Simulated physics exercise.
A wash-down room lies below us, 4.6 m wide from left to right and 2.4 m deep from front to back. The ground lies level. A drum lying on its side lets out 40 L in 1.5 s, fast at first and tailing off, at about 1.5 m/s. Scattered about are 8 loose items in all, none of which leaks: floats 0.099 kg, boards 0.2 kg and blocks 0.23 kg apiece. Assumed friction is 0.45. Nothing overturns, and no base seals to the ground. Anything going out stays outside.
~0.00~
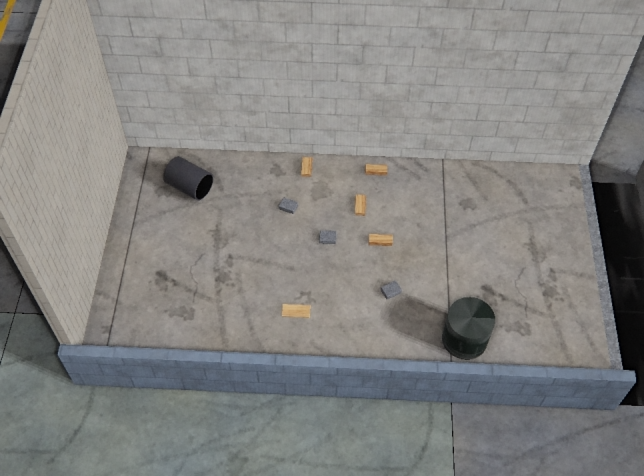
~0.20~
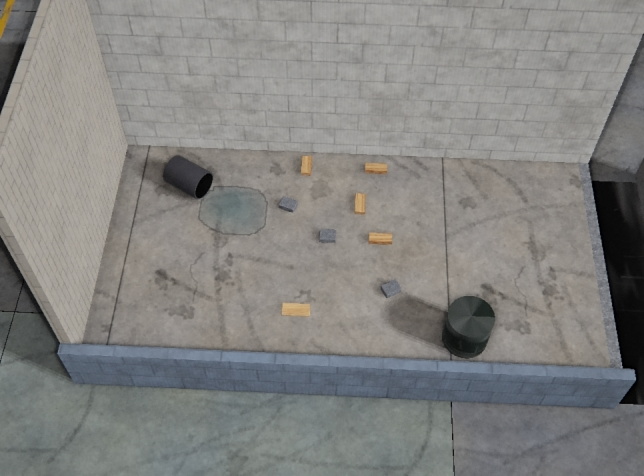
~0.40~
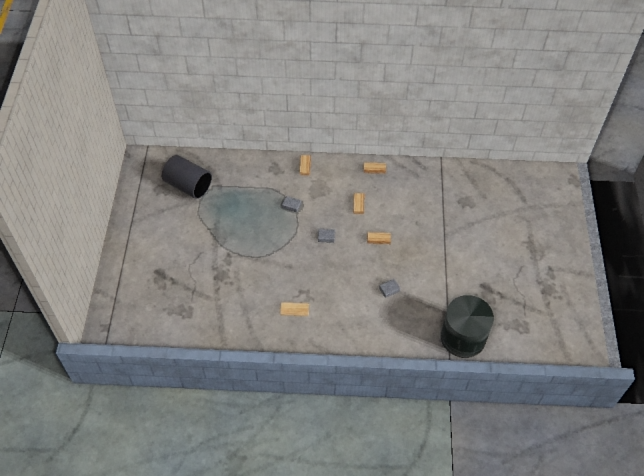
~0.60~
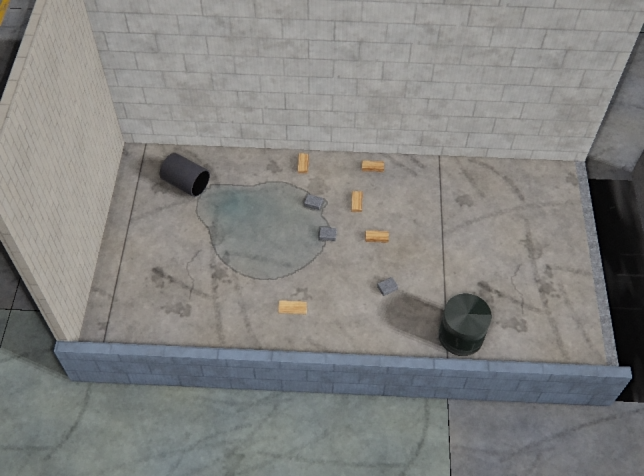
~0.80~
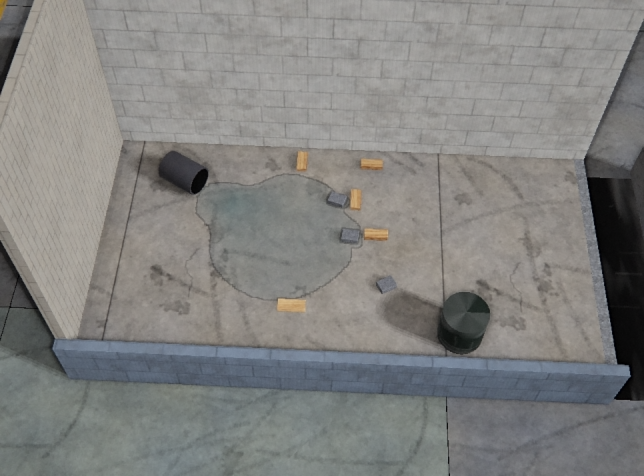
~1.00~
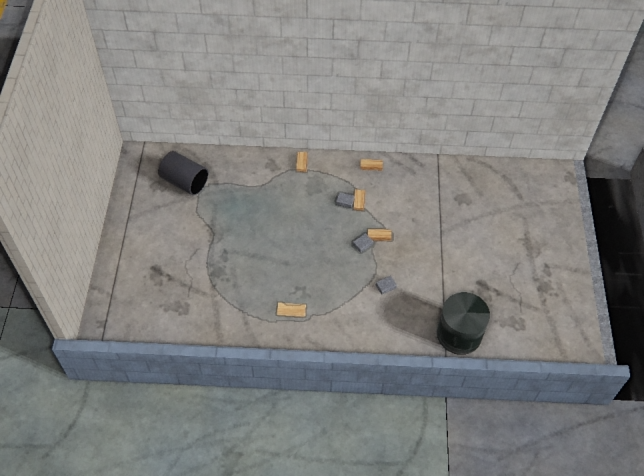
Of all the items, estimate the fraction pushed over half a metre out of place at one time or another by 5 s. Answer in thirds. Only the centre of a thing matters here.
The share is at least two thirds.
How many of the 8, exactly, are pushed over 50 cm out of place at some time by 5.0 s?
6.
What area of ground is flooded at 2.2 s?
Close to 3.5 m2, I'd say.
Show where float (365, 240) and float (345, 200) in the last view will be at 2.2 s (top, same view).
Estimated pixels: (477, 300) and (421, 205).
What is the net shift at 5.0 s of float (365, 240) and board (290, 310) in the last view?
Log: Item 1 = 250 cm; item 2 = 60 cm.
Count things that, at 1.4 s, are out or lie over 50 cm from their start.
My count gives 2.
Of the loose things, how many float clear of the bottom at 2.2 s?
At that time, 4.
After 1.4 s 2 of 8 are over 50 cm from their spots; 2 afloat.
After 2.2 s 6 of 8 are over 50 cm from their spots; 4 afloat.
After 3.5 s 6 of 8 are over 50 cm from their spots; 2 afloat.
After 5.0 s 6 of 8 are over 50 cm from their spots, and 6 have been at some point; 2 afloat.
